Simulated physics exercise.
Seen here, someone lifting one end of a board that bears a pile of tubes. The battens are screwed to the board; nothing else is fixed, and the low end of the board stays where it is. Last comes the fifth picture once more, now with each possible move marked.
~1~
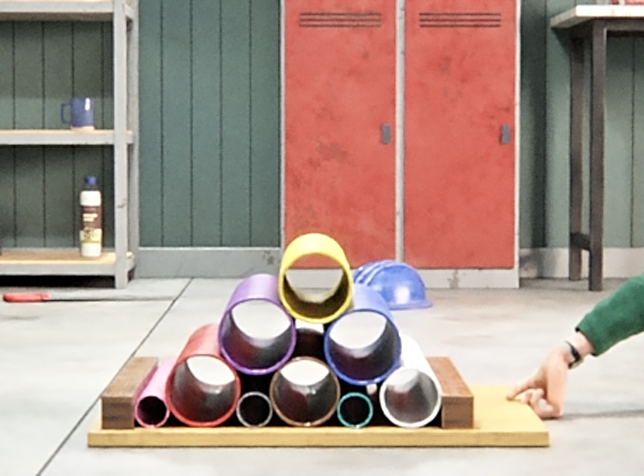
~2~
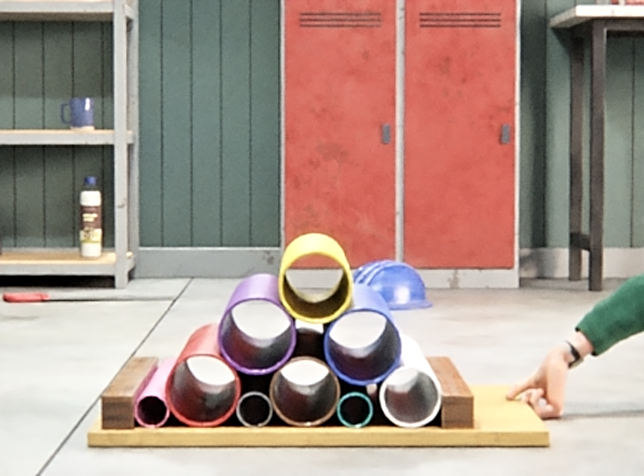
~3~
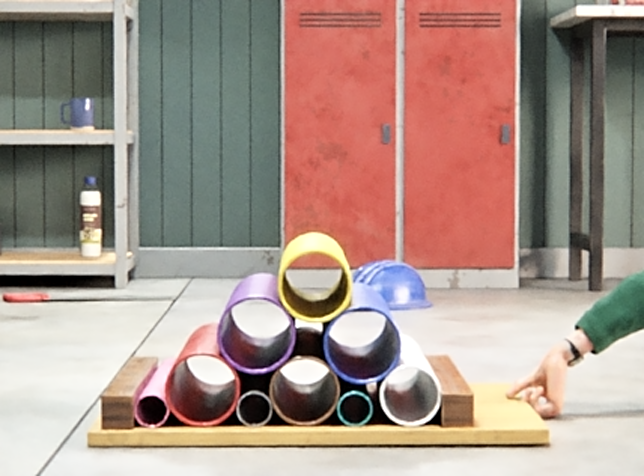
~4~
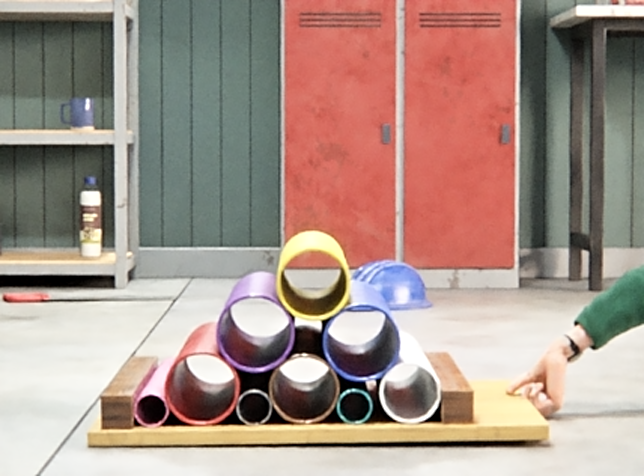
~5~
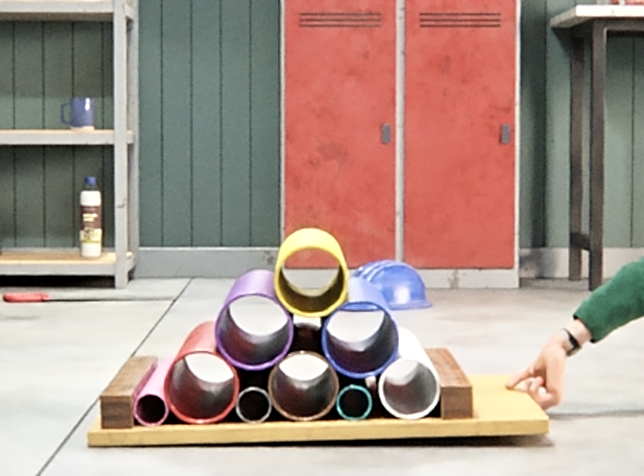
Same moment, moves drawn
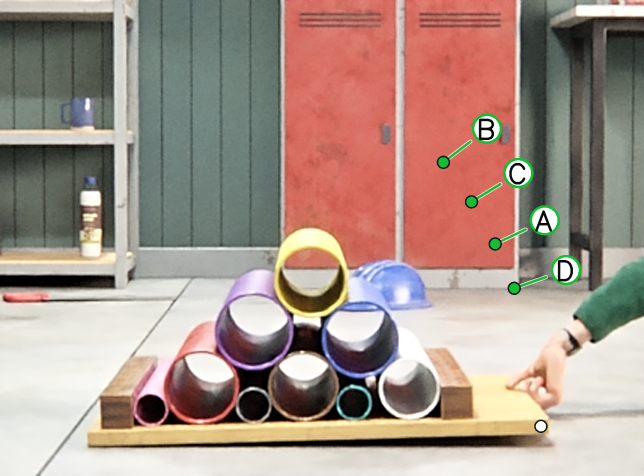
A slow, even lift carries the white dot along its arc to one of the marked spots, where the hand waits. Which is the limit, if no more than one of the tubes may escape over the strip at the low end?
The highest mark that will do is B.
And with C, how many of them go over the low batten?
With C, none.
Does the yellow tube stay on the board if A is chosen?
Yes.
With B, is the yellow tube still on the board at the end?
Yes.
On the copy, A at (495, 244); B at (444, 162); C at (472, 202); D at (514, 288); the white dot at (541, 426).
On B. First, board at 20°.
Then, board at 38°.
Finally, board at 38°, none over the low batten.
By contrast, A none over the low batten; C none over the low batten; D none over the low batten.
